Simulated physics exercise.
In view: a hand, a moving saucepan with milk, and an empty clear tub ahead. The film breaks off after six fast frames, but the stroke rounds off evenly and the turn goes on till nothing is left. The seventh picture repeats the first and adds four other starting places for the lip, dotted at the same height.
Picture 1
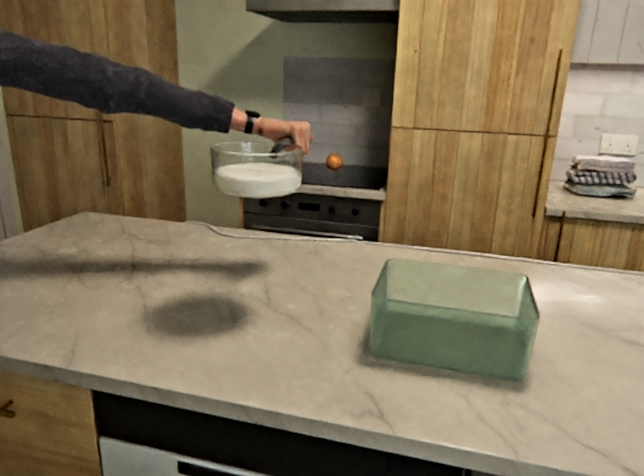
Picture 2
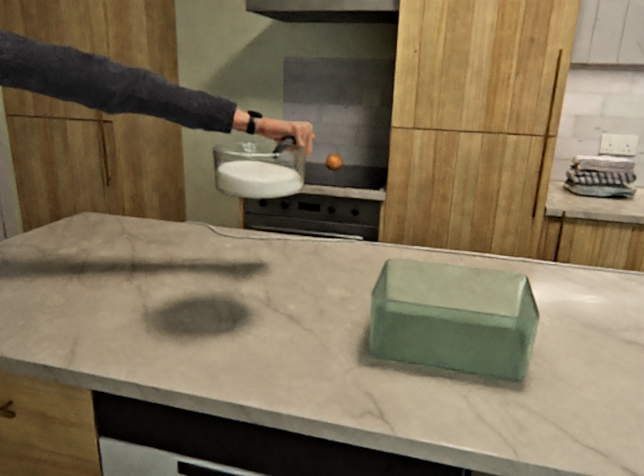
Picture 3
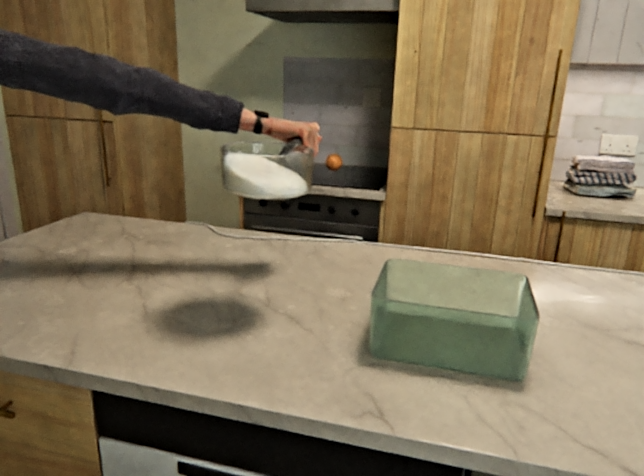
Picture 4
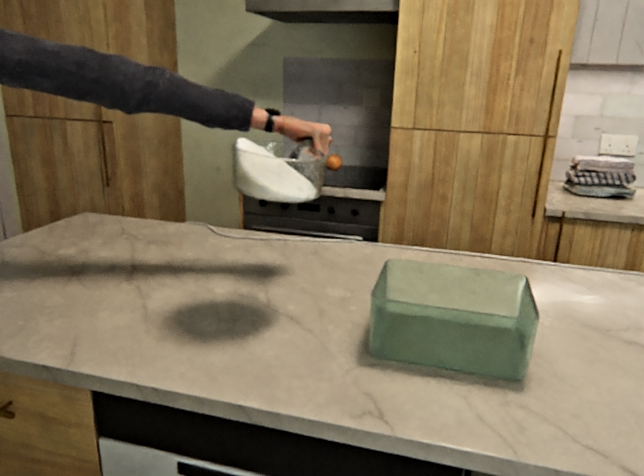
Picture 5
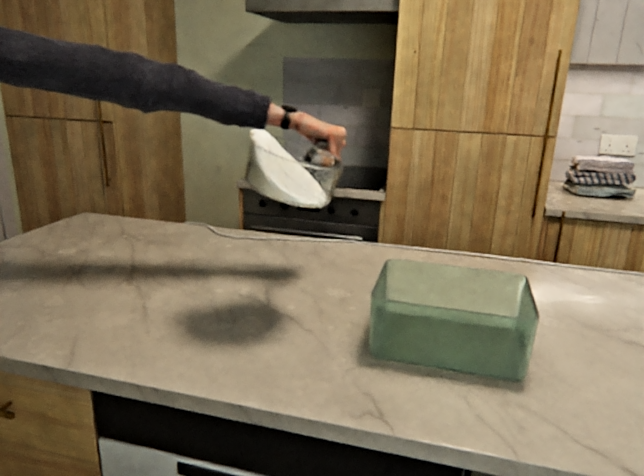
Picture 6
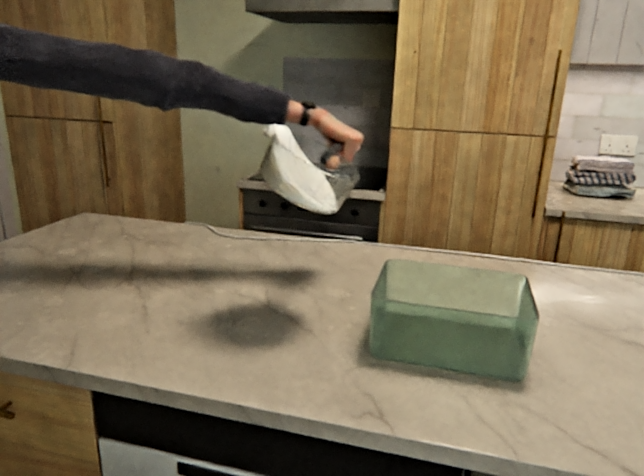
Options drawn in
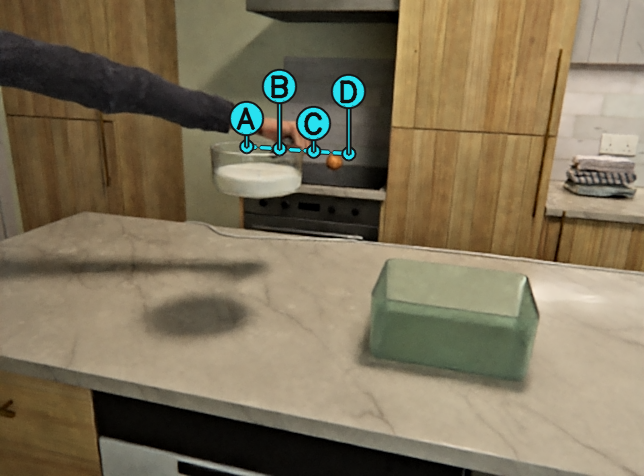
A clear saucepan of milk, held by an outstretched arm, moved slowly right above a counter toward a greenish clear tub, then tilted more and more as the milk slid up over its left rim.
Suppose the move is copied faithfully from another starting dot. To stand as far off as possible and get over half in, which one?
Spot B just does it.
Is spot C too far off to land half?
No.
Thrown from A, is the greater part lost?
Yes.
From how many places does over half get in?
Three of them.
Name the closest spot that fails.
Here it is spot A.
On the marked copy, A at (246, 146); B at (279, 148); C at (313, 151); D at (348, 153).
With A, about 37 % lands in the tub, 56 % falls short and 7 % goes beside or beyond.
With B, about 66 % lands in the tub, 29 % falls short and 5 % goes beside or beyond.
With C, about 80 % lands in the tub, 7 % falls short and 14 % goes beside or beyond.
With D, about 72 % lands in the tub, 5 % falls short and 23 % goes beside or beyond.
